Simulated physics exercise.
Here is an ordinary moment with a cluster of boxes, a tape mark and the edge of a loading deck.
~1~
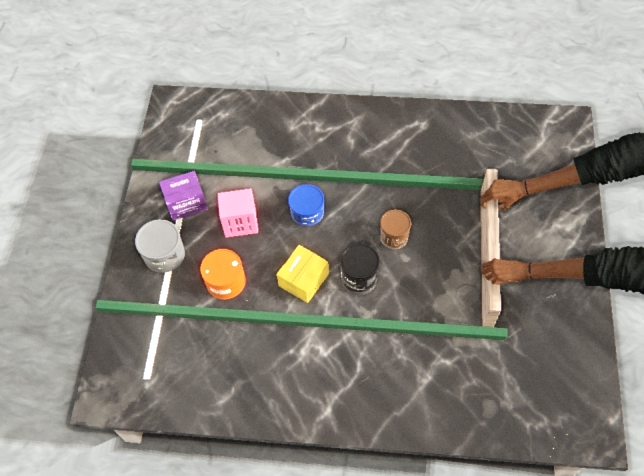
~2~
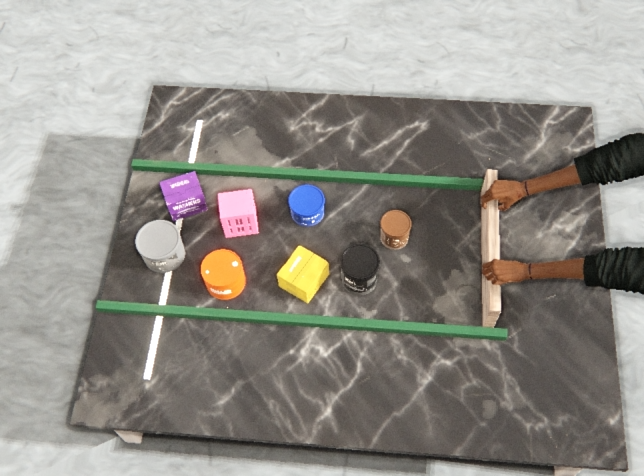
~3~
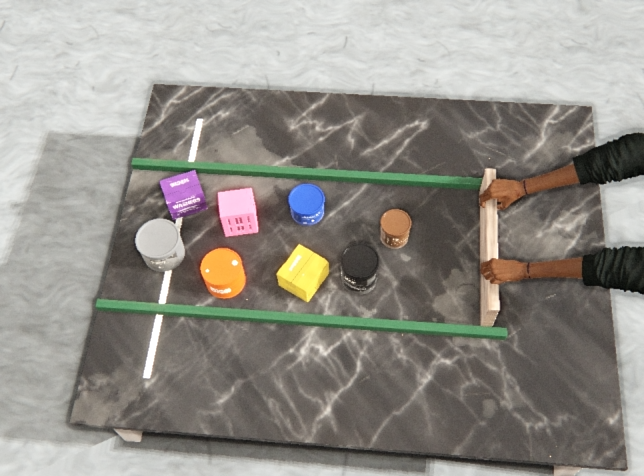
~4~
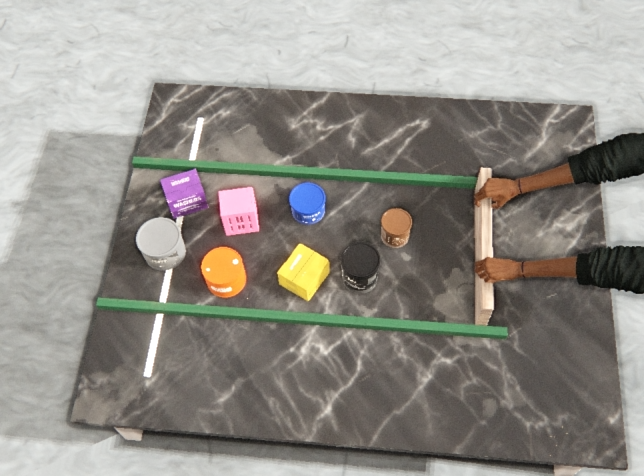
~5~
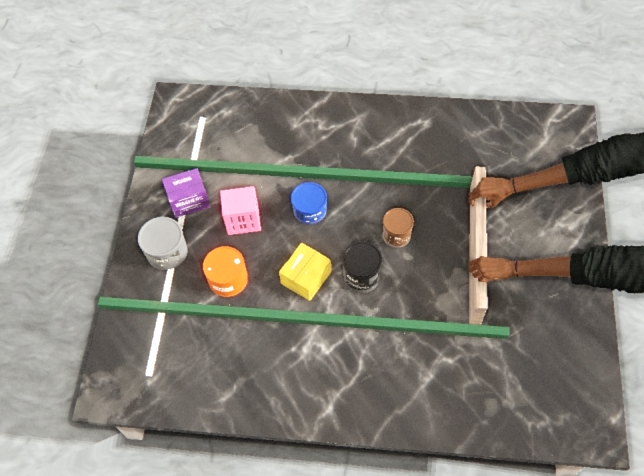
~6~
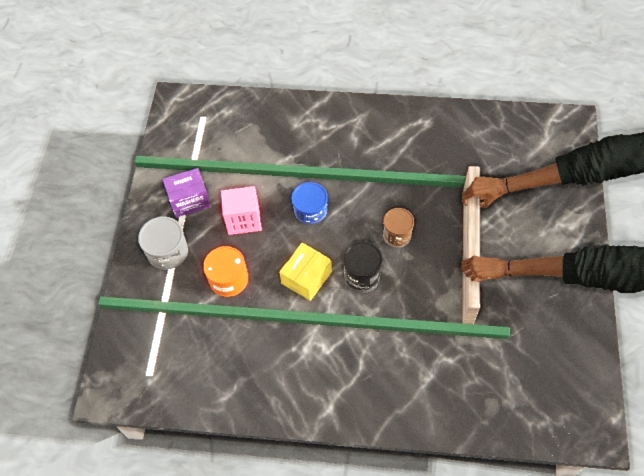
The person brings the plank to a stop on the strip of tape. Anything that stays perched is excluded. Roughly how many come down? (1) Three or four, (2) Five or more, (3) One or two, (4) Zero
Option 3: One or two.
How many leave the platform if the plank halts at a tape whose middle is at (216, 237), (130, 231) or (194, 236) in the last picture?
Try by try, 0, 8 and 1.
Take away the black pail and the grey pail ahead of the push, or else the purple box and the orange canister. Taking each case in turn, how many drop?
0 in the first try, 0 in the second.
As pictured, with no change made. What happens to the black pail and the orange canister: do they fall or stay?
Black pail keeps its place; orange canister goes over the edge.
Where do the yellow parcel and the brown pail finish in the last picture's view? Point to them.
Listed as asked: First (128, 271), and then (164, 218).
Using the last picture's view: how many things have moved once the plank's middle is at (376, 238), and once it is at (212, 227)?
At the first spot 2, then 8.
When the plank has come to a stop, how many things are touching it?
Total: 3.
Soon after, none off yet; grey pail at rest near (164, 244); purple box at rest near (187, 193); orange canister at rest near (226, 272).
Then, none off yet; grey pail at rest near (164, 244); purple box at rest near (187, 193); orange canister moved about its own width near (177, 278).
At rest, the number that fall off is one or two; fallen, orange canister.
